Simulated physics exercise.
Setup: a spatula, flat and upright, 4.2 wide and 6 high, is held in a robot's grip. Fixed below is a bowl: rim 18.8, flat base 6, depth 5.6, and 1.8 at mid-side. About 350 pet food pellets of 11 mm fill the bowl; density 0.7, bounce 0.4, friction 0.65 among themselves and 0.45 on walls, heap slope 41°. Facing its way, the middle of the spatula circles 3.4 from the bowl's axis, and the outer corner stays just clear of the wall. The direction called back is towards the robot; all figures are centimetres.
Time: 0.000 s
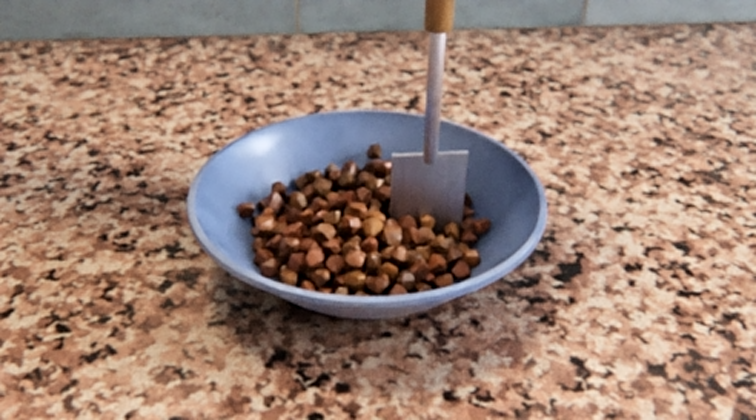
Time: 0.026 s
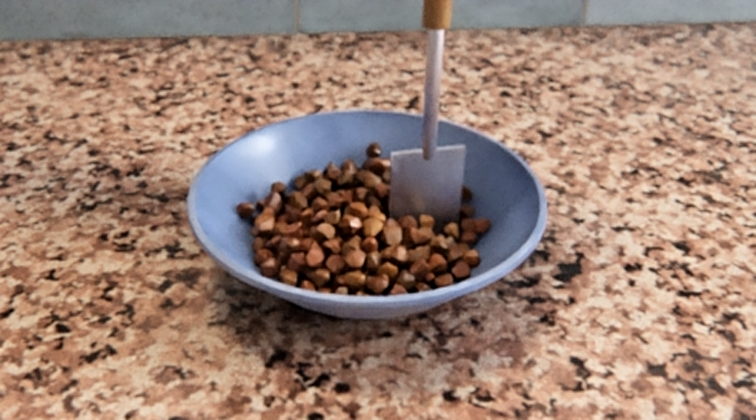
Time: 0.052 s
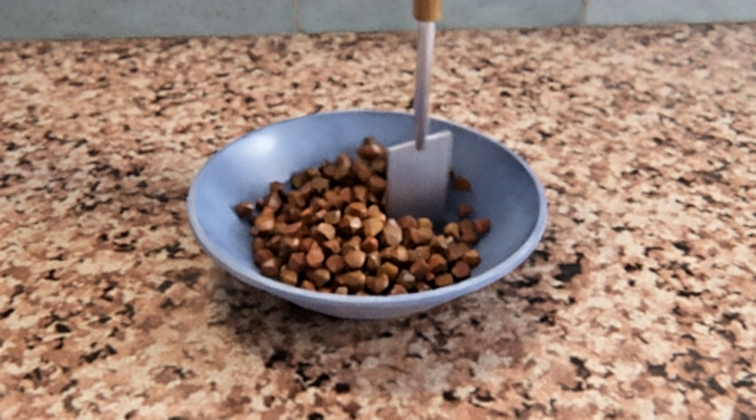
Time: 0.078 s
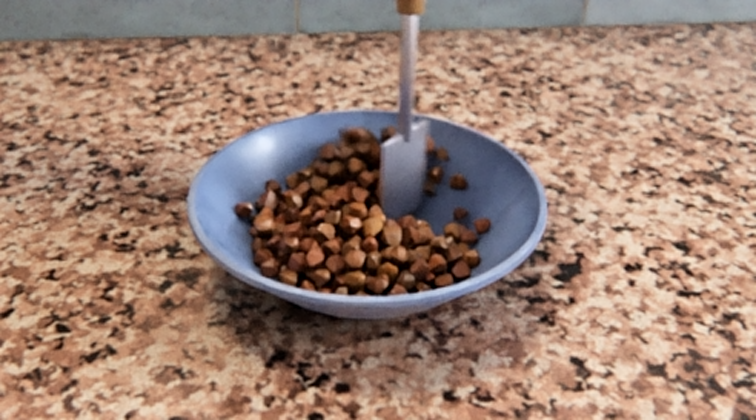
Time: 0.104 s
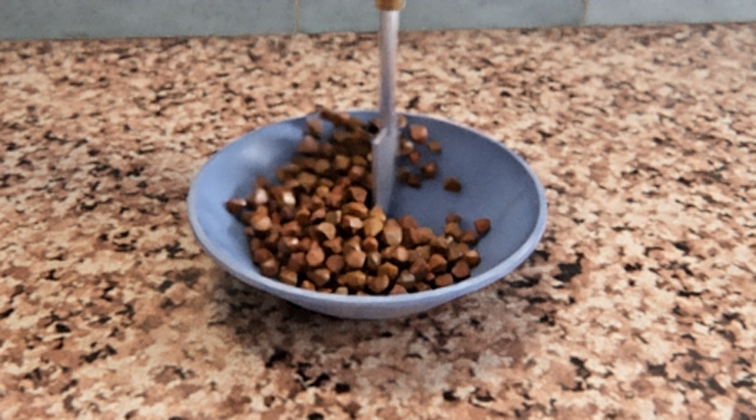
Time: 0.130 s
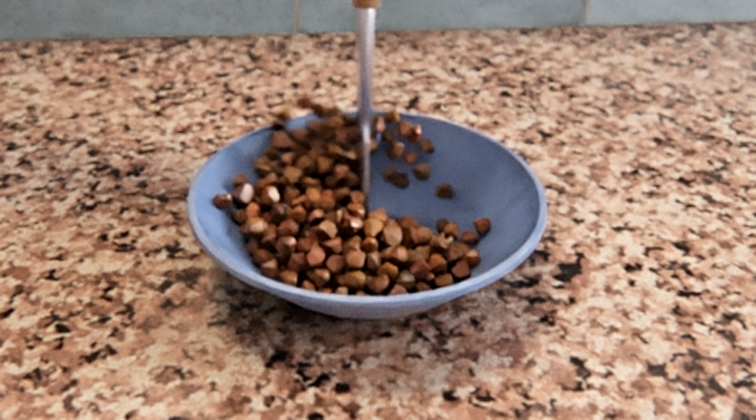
A shallow blue bowl of brown pellets sits on a speckled brown, pink and black stone counter, seen from slightly above, with grey-blue tiles behind. A flat metal spatula with a wooden handle stands upright in the heap, right of centre. The spatula sweeps left while its blade turns edge-on, pushing pellets up towards the back left rim, as the bowl and camera stay still.
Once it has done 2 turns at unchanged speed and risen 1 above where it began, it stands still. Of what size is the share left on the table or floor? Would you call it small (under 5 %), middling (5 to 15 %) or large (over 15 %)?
I would call it large.
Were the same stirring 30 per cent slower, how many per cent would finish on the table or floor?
That would be some 15 percent.
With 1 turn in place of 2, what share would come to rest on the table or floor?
Roughly 15 per cent.
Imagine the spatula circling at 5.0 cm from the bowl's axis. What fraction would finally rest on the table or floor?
In that case roughly 25 per cent.
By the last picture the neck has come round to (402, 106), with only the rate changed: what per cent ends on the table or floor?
Some 5 %.
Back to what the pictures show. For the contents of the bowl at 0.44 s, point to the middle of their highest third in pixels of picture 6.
The top third is centred near (474, 203) in the last picture.
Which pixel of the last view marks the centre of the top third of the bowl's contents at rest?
Centre, approx.: (408, 204).
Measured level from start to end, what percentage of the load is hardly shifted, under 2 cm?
Roughly 5 percent of the load.
By 0.44 s, 334° round, highest piece 8 above the table; 294 in the bowl, 43 on the table or floor, 10 in flight or on the tool.
By 0.75 s, 221° round, highest piece 7 above the table; 271 in the bowl, 73 on the table or floor, 3 in flight or on the tool.
By 1.11 s, 0° round, highest piece 6 above the table; 264 in the bowl, 83 on the table or floor.
By 1.81 s, 0° round, highest piece 6 above the table; 264 in the bowl, 83 on the table or floor.
Final count, 264 in the bowl, 83 on the table or floor. That is 24 % on the table or floor.
